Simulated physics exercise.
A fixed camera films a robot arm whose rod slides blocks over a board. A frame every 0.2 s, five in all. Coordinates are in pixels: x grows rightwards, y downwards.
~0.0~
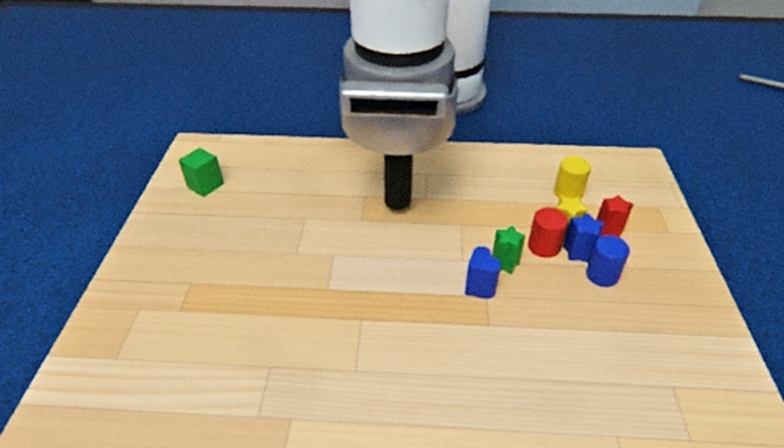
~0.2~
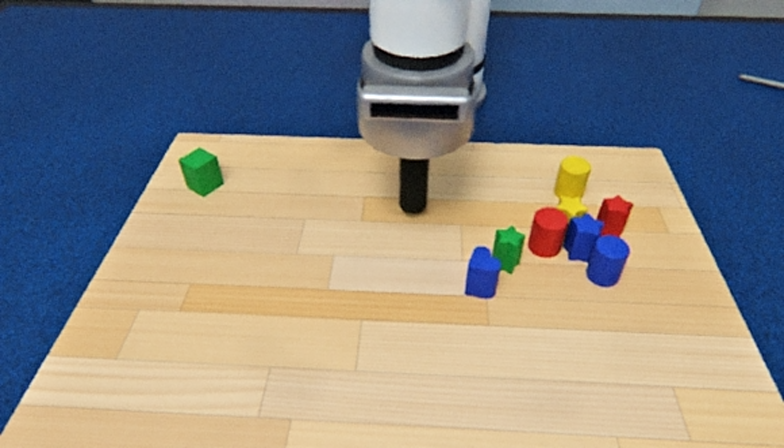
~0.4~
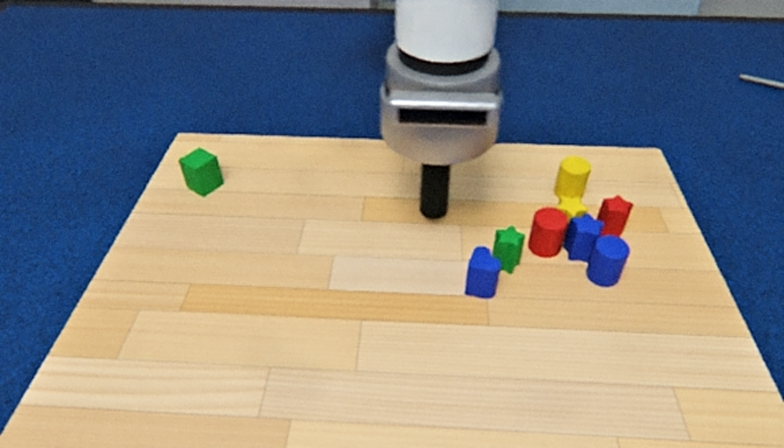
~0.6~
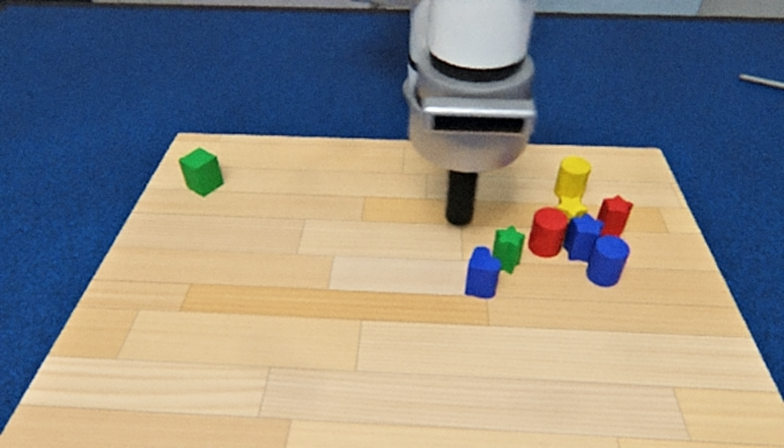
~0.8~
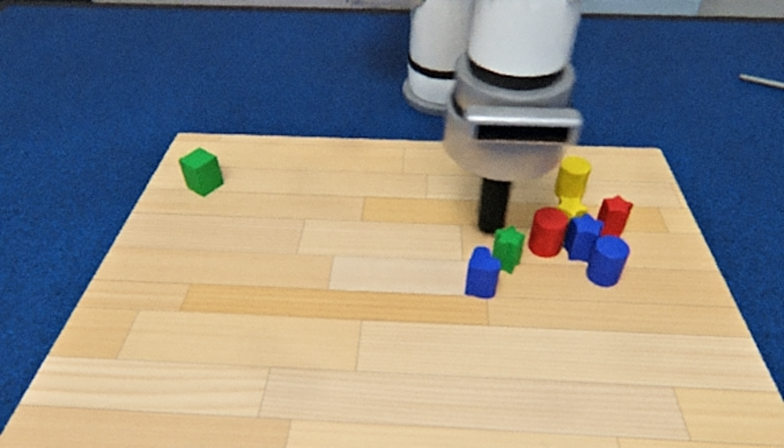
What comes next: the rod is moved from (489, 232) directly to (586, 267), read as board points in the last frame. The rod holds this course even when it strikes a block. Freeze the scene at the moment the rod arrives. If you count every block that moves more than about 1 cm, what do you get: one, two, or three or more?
The push moves three or more blocks more than 1 cm.
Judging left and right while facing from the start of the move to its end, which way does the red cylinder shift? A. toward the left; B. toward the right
A: Toward the left.
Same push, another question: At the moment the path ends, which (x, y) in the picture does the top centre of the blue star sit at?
Its top middle is near (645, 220).
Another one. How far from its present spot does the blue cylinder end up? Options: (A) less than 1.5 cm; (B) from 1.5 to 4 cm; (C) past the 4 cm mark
My pick is B.
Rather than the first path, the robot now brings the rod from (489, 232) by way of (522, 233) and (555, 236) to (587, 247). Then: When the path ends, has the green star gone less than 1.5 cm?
Yes, I think so.
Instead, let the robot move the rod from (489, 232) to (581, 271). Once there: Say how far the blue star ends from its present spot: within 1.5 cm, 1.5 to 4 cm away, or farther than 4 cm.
Once the path is done, the blue star lies more than 4 cm from its present place.
What follows on the original path. One third of the way, rod (523, 236); red cylinder (560, 219); blue star (592, 223).
Two thirds of the way, rod (555, 247); red cylinder (594, 227); yellow star (577, 204), turned 30° anticlockwise; blue star (623, 224); blue cylinder (618, 248).
At the end, rod (588, 260); red cylinder (626, 232); yellow star (577, 204), turned 30° anticlockwise; blue star (645, 220), turned 30° anticlockwise; blue cylinder (634, 257).
